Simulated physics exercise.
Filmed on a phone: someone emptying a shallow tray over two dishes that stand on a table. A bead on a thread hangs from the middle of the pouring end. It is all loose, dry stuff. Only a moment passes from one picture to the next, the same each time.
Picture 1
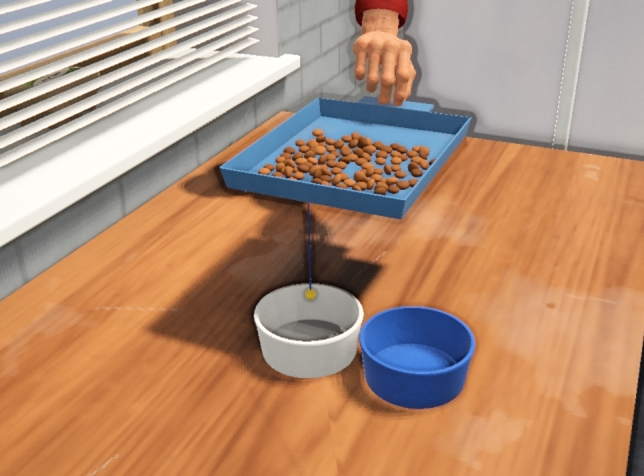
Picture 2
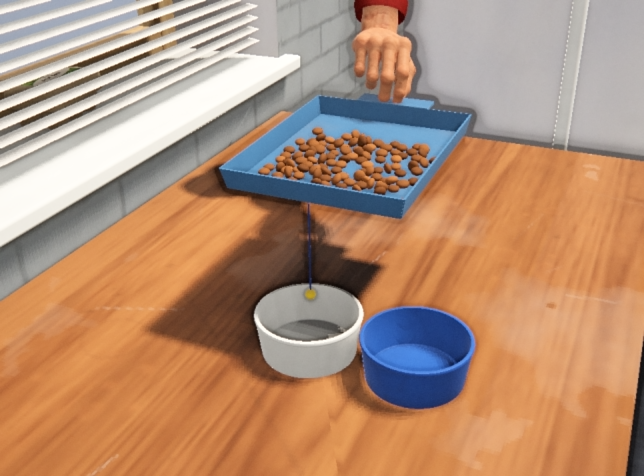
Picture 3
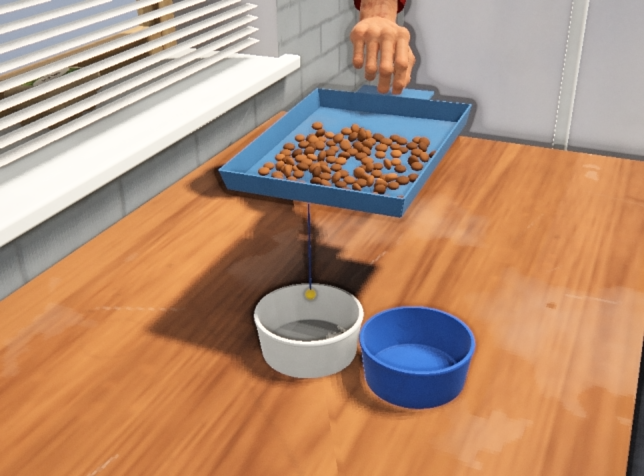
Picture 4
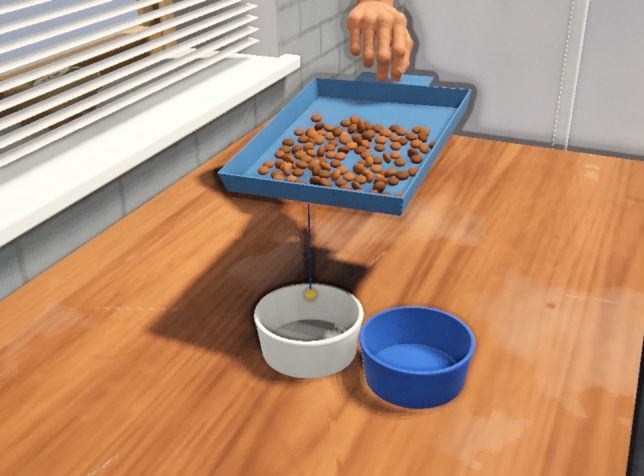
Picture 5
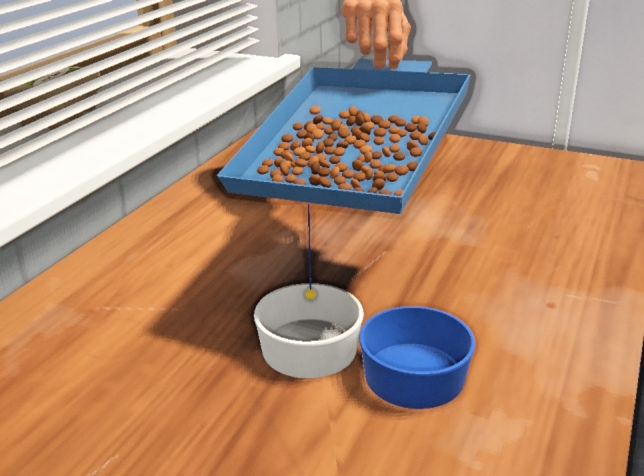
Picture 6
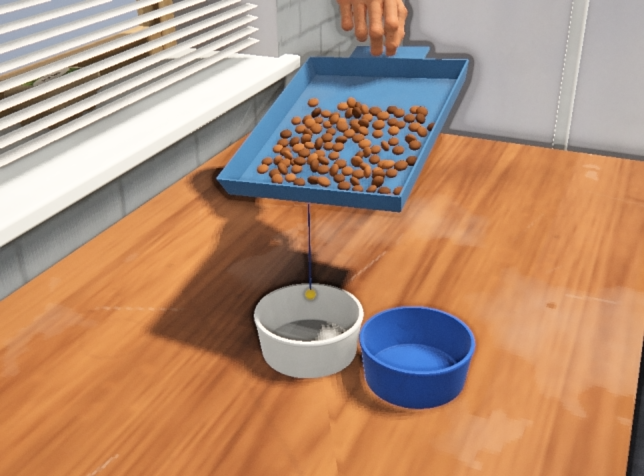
A shallow blue tray of brown kibble sits level above a white dish and a blue dish on a wooden table, a hand at its far edge. Gradually the far edge rises and the tray tilts toward the viewer, its near left corner lowest, while the kibble stays in the tray and both dishes stay still.
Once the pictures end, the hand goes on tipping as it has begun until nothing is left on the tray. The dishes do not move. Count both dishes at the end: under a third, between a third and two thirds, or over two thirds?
They take under a third between them.
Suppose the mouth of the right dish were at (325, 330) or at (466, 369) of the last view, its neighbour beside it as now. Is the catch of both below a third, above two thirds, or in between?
At the first place over two thirds, at the second less than a third.
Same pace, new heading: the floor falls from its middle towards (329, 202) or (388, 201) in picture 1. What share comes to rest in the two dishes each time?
About 40 and 90 per cent.
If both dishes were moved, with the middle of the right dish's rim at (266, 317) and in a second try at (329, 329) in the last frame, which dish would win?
First right, then the left dish.
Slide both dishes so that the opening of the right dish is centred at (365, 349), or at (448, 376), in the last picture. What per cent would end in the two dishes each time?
First some 70, then 10 per cent.
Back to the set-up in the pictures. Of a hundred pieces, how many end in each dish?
Left dish near 20 in a hundred; right dish near 0.
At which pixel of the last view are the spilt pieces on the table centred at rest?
At about (211, 360).
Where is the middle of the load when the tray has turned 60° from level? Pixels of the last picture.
At about (297, 157).
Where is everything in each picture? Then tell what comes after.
The first picture shows corners of the pouring end at (226, 166) and (401, 197), level; middle of the load at (341, 166), bits of dog kibble; left dish at (286, 356); right dish at (398, 386); bead on its thread at (311, 294).
The second picture shows corners of the pouring end at (226, 167) and (401, 197), level; middle of the load at (341, 165).
The third picture shows corners of the pouring end at (225, 169) and (401, 196), tipped barely, lowest at the left corner; middle of the load at (341, 161).
The fourth picture shows corners of the pouring end at (224, 171) and (399, 195), tipped a little, lowest at the left corner; middle of the load at (340, 157).
The fifth picture shows corners of the pouring end at (224, 173) and (398, 194), tipped a little, lowest at the left corner; middle of the load at (339, 152).
The sixth picture shows corners of the pouring end at (223, 176) and (397, 193), tipped clearly, lowest at the left corner; middle of the load at (338, 147); left dish at (286, 356); right dish at (398, 386).
Soon after the last picture, tray tipped steeply; all on the tray.
A little later, tray tipped right over; about half on the tray; a stray few in the left dish; a small part outside both; about a third in the air.
Later still, tray tipped past a quarter turn; about a quarter in the left dish; most outside both.
At rest, tray tipped past a quarter turn; none in the right dish; about a quarter in the left dish; most outside both.
